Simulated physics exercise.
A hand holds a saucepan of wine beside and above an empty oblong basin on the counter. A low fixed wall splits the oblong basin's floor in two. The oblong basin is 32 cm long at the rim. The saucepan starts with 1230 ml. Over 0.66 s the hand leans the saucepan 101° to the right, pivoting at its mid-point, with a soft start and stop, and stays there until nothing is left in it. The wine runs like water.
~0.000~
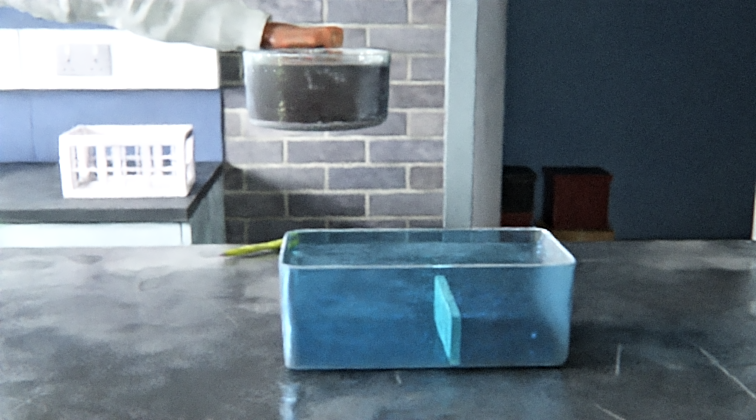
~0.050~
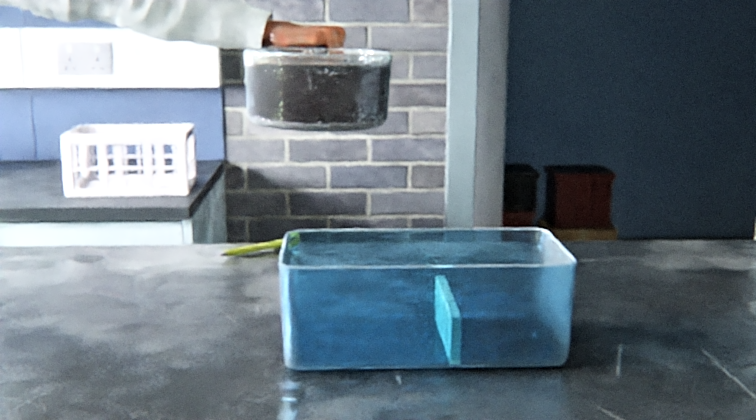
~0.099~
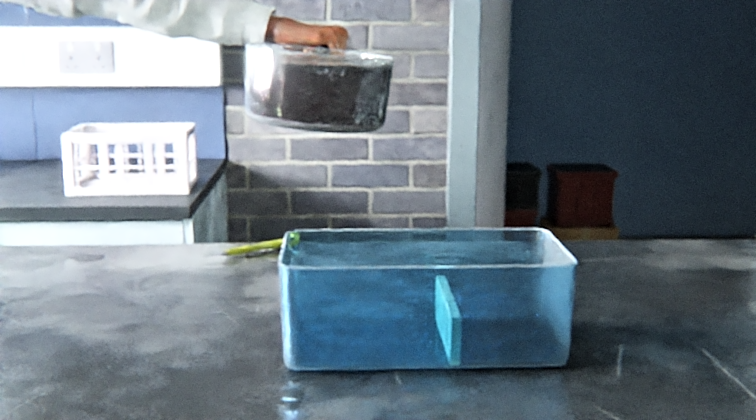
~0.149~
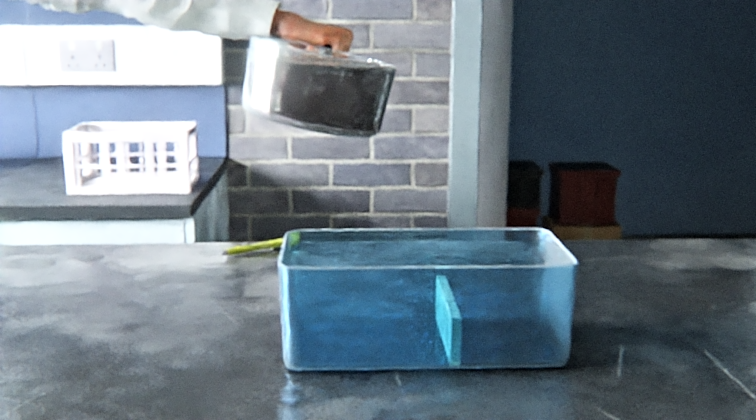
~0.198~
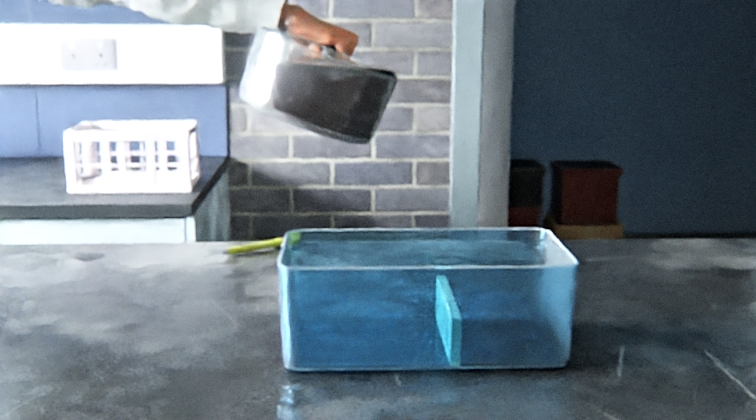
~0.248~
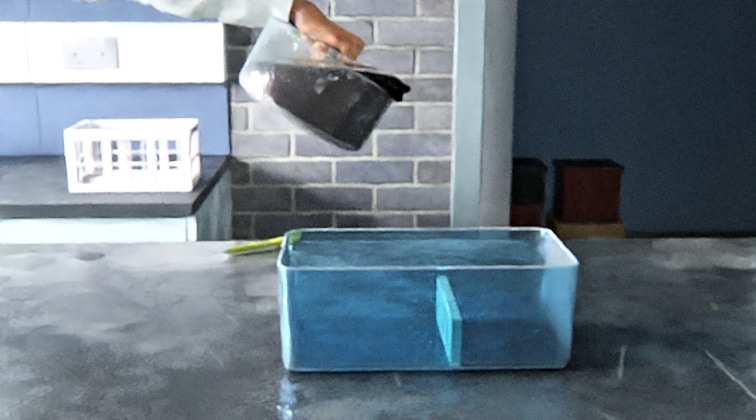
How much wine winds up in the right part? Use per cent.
About 43 per cent.
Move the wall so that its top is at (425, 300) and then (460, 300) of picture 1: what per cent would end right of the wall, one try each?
In turn about 65 and 30 per cent.
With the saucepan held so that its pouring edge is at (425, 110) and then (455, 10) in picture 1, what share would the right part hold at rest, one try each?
First 55, then 75 per cent.
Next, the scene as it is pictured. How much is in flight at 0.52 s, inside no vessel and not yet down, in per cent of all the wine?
Some 50 per cent.
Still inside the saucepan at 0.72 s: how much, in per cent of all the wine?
Near 7 in a hundred.
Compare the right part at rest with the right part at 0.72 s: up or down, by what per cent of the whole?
It goes down by about 3.
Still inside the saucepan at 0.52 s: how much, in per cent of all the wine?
Some 28 per cent.
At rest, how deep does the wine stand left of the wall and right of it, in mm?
Left about 22 mm, right about 28 mm.
By 0.52 s the tilt is 91° and 29 per cent is still to pour, 4 is left of the wall and 17 right of it.
By 0.72 s the tilt is 101° and 7 per cent is still to pour, 37 is left of the wall and 46 right of it.
By 0.93 s the tilt is 101° and 1 per cent is still to pour, 49 is left of the wall and 43 right of it.
By 1.16 s the tilt is 101° and 0 per cent is still to pour, 54 is left of the wall and 43 right of it.
At rest 54 per cent lies left of the wall, 43 right of it and 3 outside.
